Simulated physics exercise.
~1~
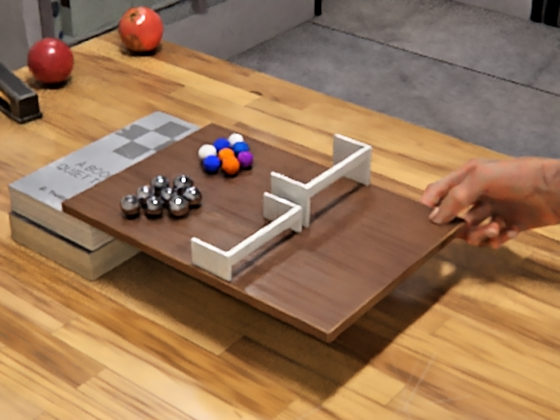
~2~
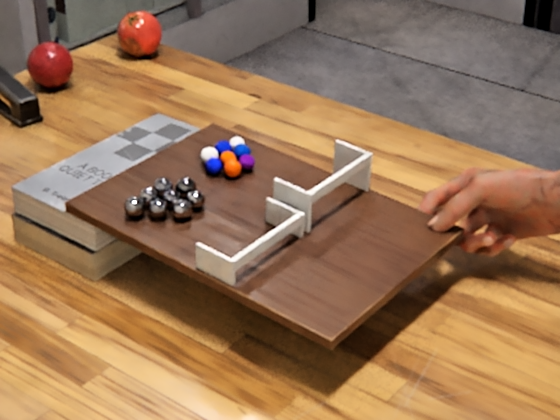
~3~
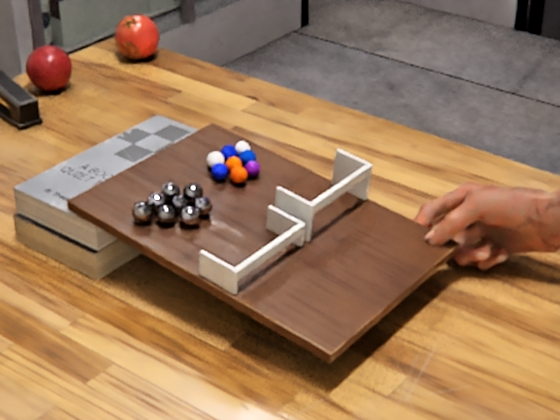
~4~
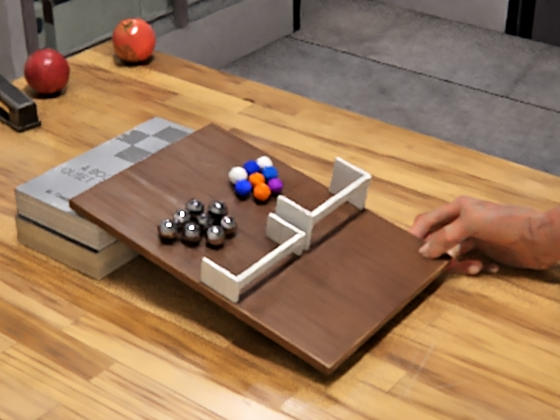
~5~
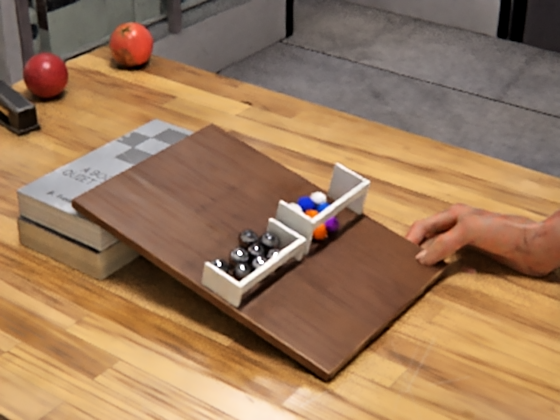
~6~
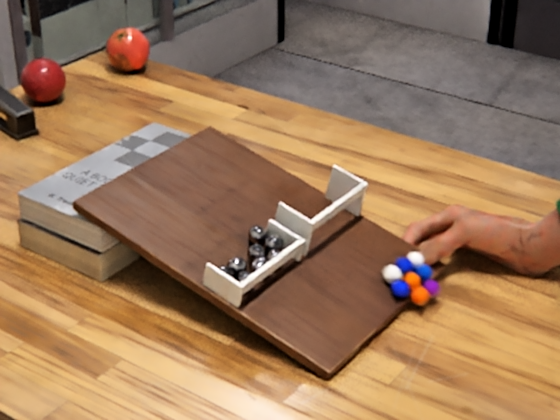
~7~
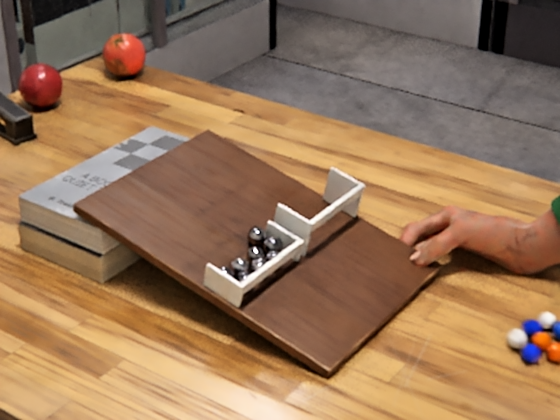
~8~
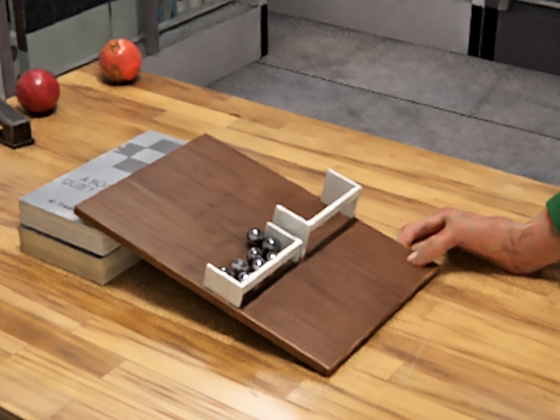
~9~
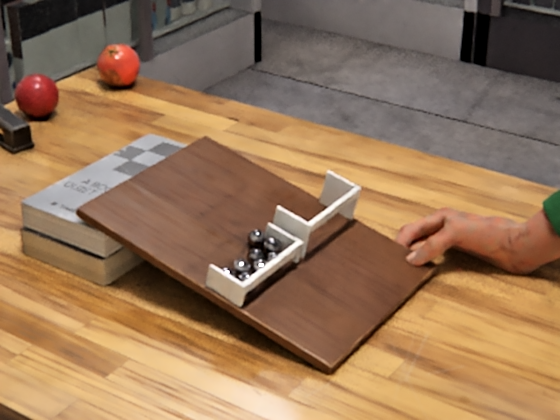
A brown board, held at its right end by a hand, slopes down from a stack of grey-covered books on a wooden table, seen from above at an angle. Dark shiny balls sit nearer on it and blue, white, orange and purple ones farther back, above two white gates; two red fruits stand behind at left. The hand lowers the free end to the table, and both groups roll down to the gates. The dark balls stop behind the nearer gate, while the coloured ones pass the farther gate, roll off rightward and leave view. The board rests tilted, still touched by the hand.
